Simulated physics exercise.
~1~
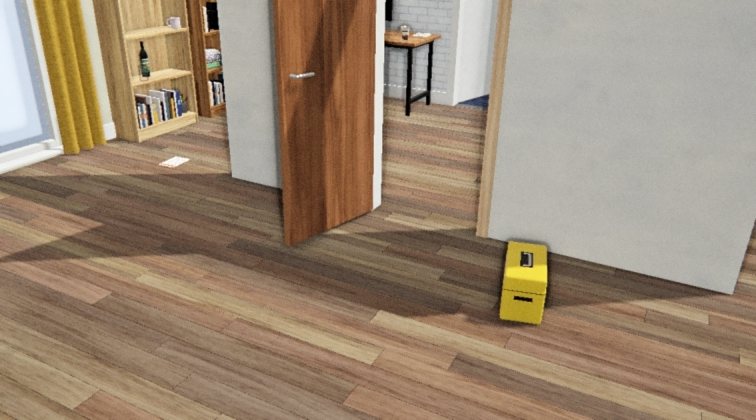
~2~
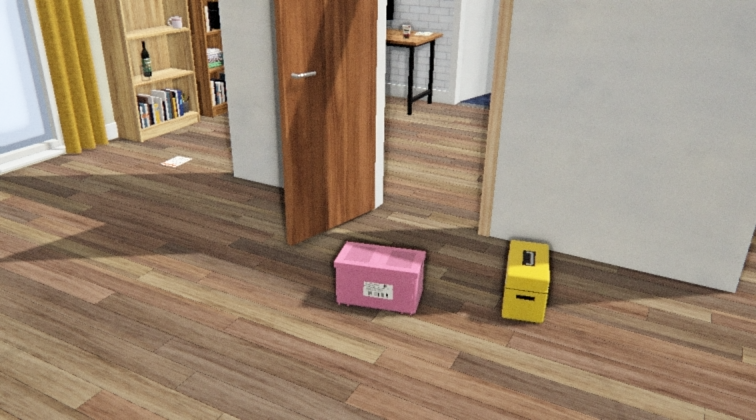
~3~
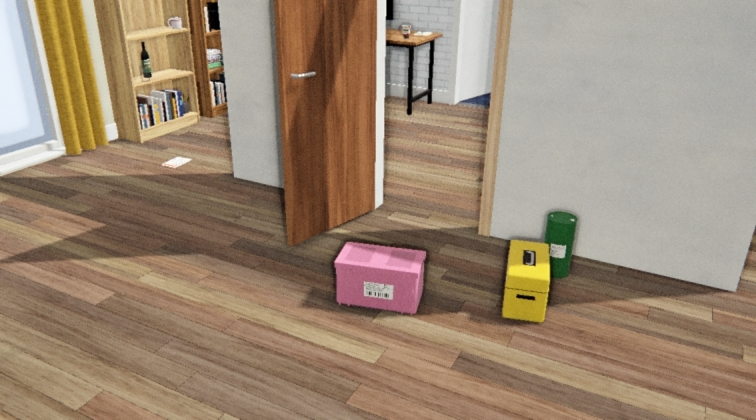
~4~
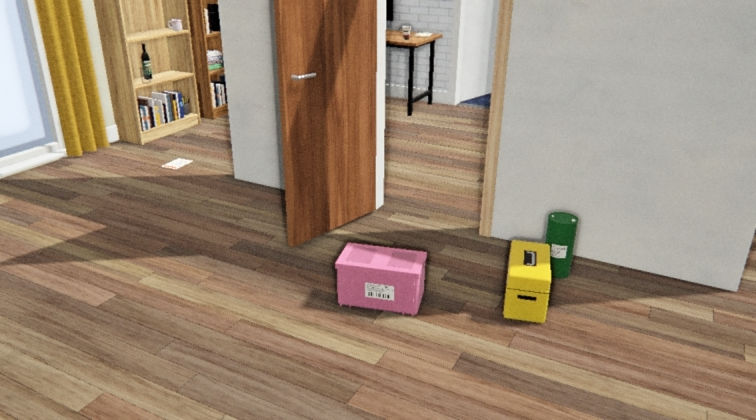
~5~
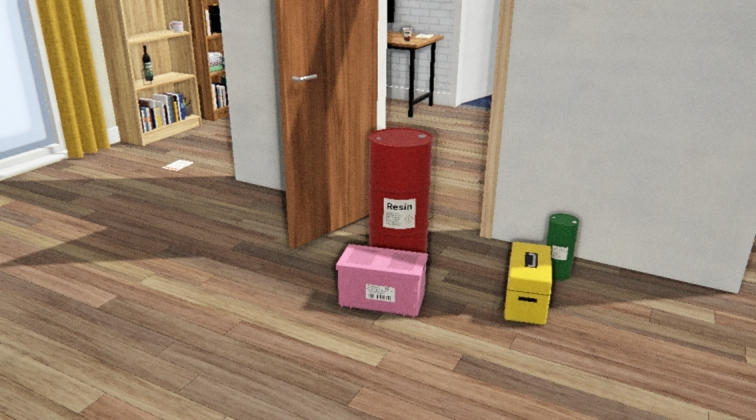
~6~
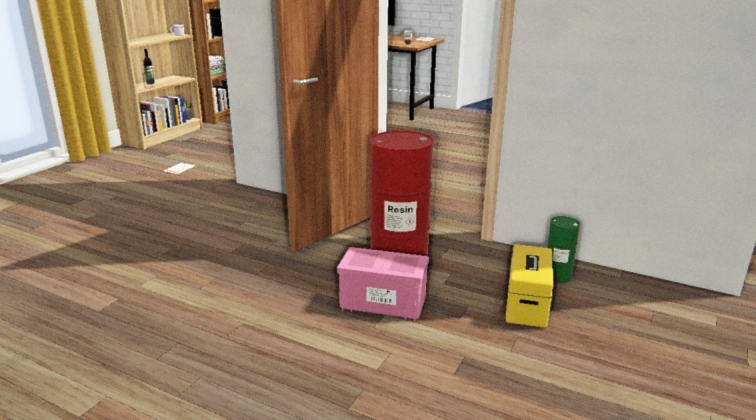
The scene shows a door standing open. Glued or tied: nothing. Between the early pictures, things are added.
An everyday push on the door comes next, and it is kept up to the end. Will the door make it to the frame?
I expect it will finish partly open.
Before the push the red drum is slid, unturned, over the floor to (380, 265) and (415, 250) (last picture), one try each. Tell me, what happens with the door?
Well, on try one it is halted early, and on try two it is halted early.
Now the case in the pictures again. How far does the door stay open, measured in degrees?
The answer is roughly 65°.
Then, 0.40 s later than the last frame, door 97° open.
Then, 0.70 s later than the last frame, door 84° open.
Then, 0.90 s later than the last frame, door 74° open.
Then, 1.00 s later than the last frame, door 69° open.
When it is over, door 66° open; all 4 as before. End places, in pixels of the last picture, red drum near (402, 205).
